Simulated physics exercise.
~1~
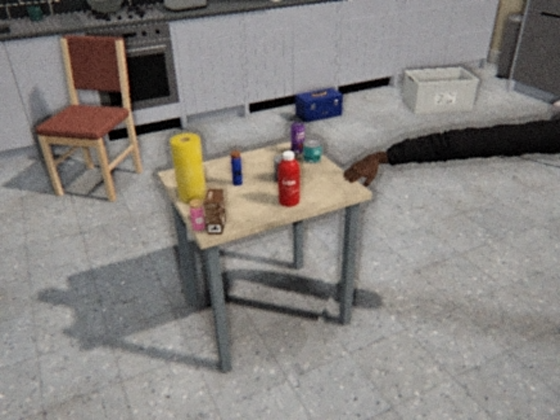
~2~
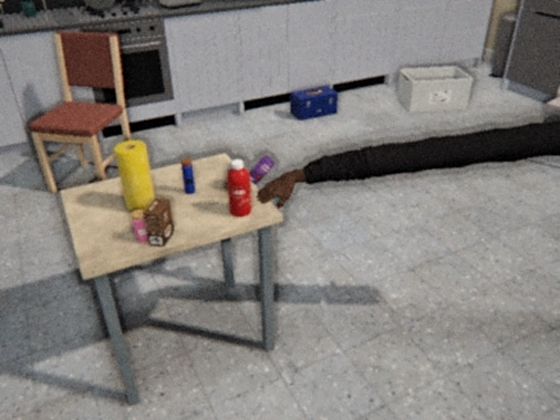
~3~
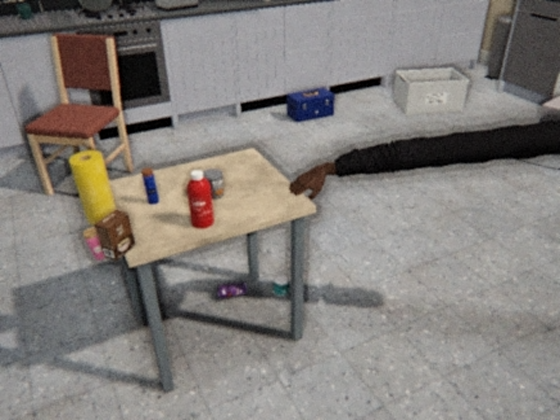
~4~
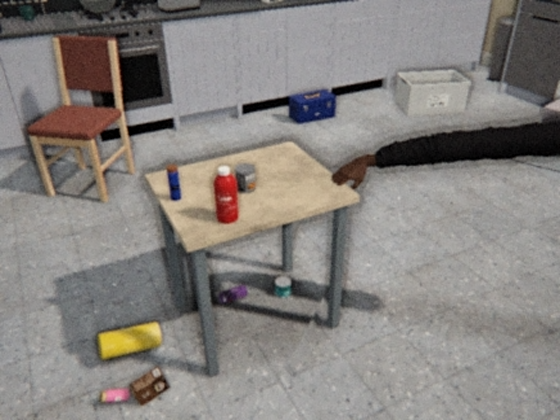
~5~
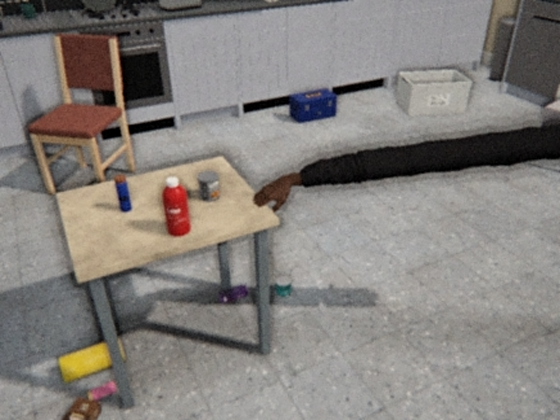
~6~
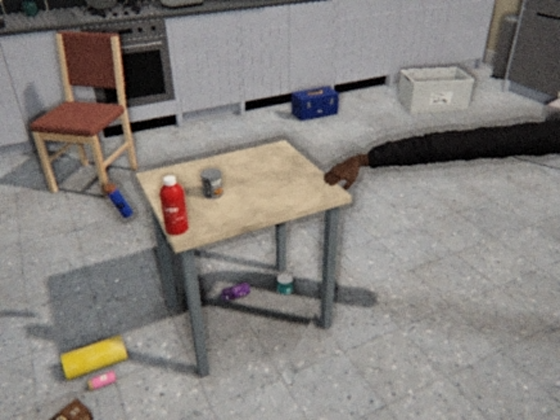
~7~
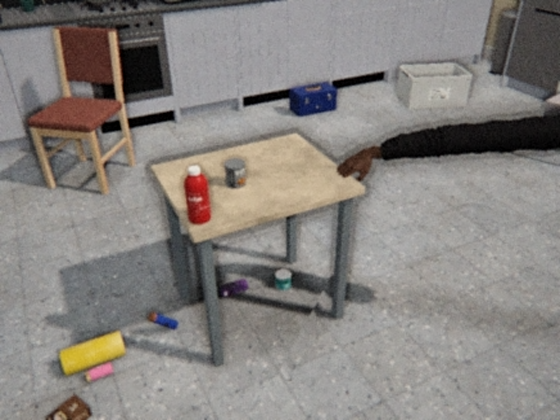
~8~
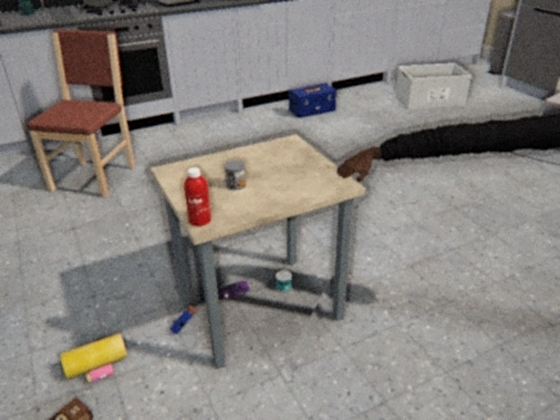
Hand jerking a light work table back and forth, toppling six items to the floor while red bottle and grey tin stay.
